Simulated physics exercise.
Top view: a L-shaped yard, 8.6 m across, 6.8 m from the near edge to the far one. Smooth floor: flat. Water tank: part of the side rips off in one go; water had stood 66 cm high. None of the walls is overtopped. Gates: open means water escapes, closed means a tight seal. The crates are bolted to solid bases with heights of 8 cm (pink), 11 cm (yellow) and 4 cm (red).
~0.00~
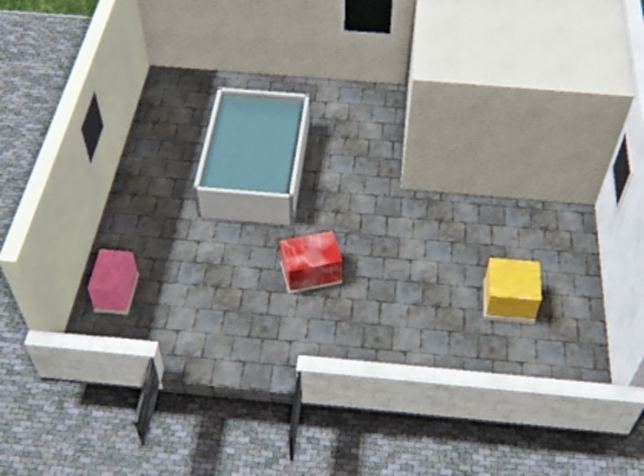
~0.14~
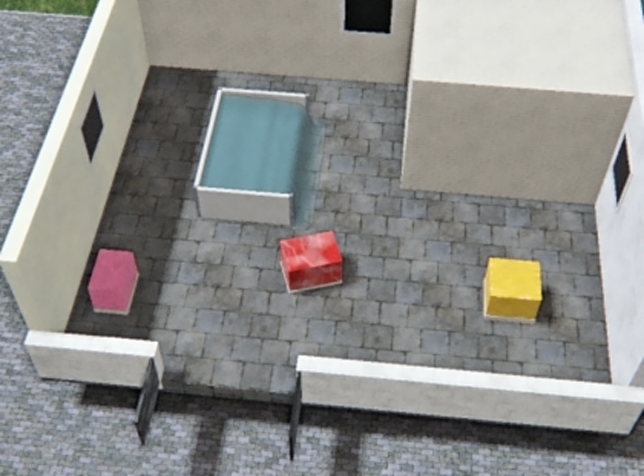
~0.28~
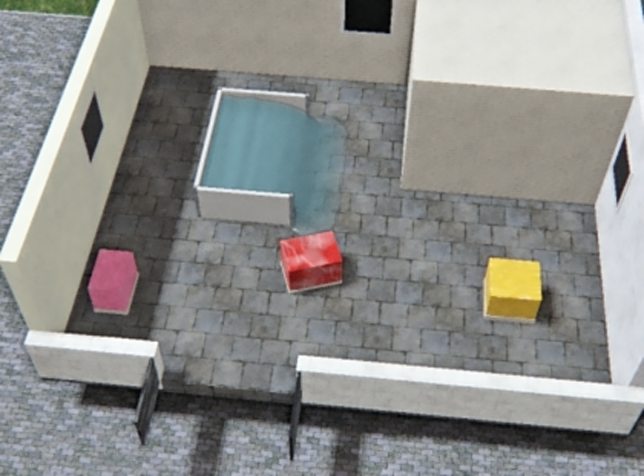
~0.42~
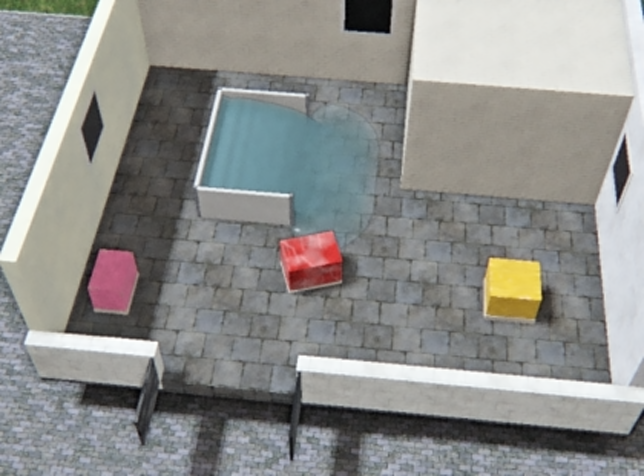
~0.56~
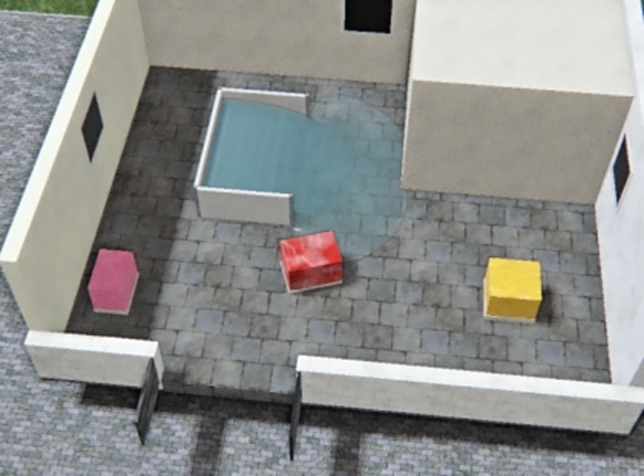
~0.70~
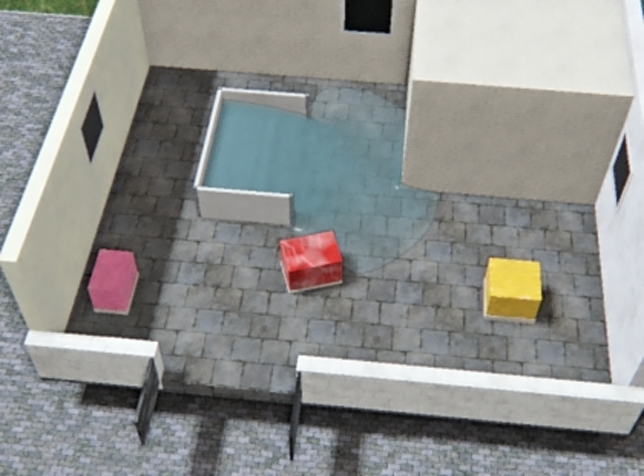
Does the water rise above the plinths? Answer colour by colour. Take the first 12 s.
The pink crate gets wet; the yellow crate gets wet; the red crate gets wet.
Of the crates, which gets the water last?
That would be the pink one.
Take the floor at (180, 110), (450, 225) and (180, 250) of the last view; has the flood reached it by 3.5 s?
Going through the three points: Awash, then awash, then not yet touched.
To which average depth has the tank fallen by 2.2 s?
Roughly 16 centimetres.
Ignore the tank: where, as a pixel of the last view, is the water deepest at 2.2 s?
Spot: Approx. (404, 87).
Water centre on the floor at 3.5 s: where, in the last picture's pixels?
At about (383, 198).
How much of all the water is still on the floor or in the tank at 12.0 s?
It comes to near 96 per cent.
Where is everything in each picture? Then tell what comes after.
The water tank at (254, 143) is whole and still, 66 cm deep, in the first frame.
The front is at (295, 228), 1.3 m from the gap at (298, 162); 0.6 m2 of floor is under water; 66 cm left at the back of the water tank, in the second frame.
Water pours out at (298, 164) and has run 1.5 m, to (308, 235); deepest outside 33 cm, 65 cm at the water tank's back, in the third frame.
The front is at (325, 247), 1.8 m from the gap at (298, 165); 3.8 m2 of floor is under water; 58 cm left at the back of the water tank, in the fourth frame.
The front is at (367, 251), 2.1 m from the gap at (298, 166); 5.9 m2 of floor is under water; 56 cm left at the back of the water tank, in the fifth frame.
Water pours out at (298, 166) and has run 2.5 m, to (422, 231); deepest outside 40 cm, 54 cm at the water tank's back, in the sixth frame.
After 1.4 s water covers 30 % of the floor and is deepest (44 cm) near (398, 169); pink plinth not reached, yellow plinth reached, red plinth reached.
After 2.2 s water covers 40 % of the floor and is deepest (40 cm) near (404, 87); pink plinth not reached, yellow plinth reached, red plinth reached.
After 3.5 s water covers 60 % of the floor and is deepest (22 cm) near (598, 283); pink plinth not reached, yellow plinth reached, red plinth reached.
After 7.0 s water covers 85 % of the floor and is deepest (10 cm) near (489, 398); pink plinth reached, yellow plinth reached, red plinth reached.
After 12.0 s water covers 100 % of the floor and is deepest (11 cm) near (73, 309); highest at the pink plinth 11 cm, highest at the yellow plinth 23 cm, highest at the red plinth 9 cm.
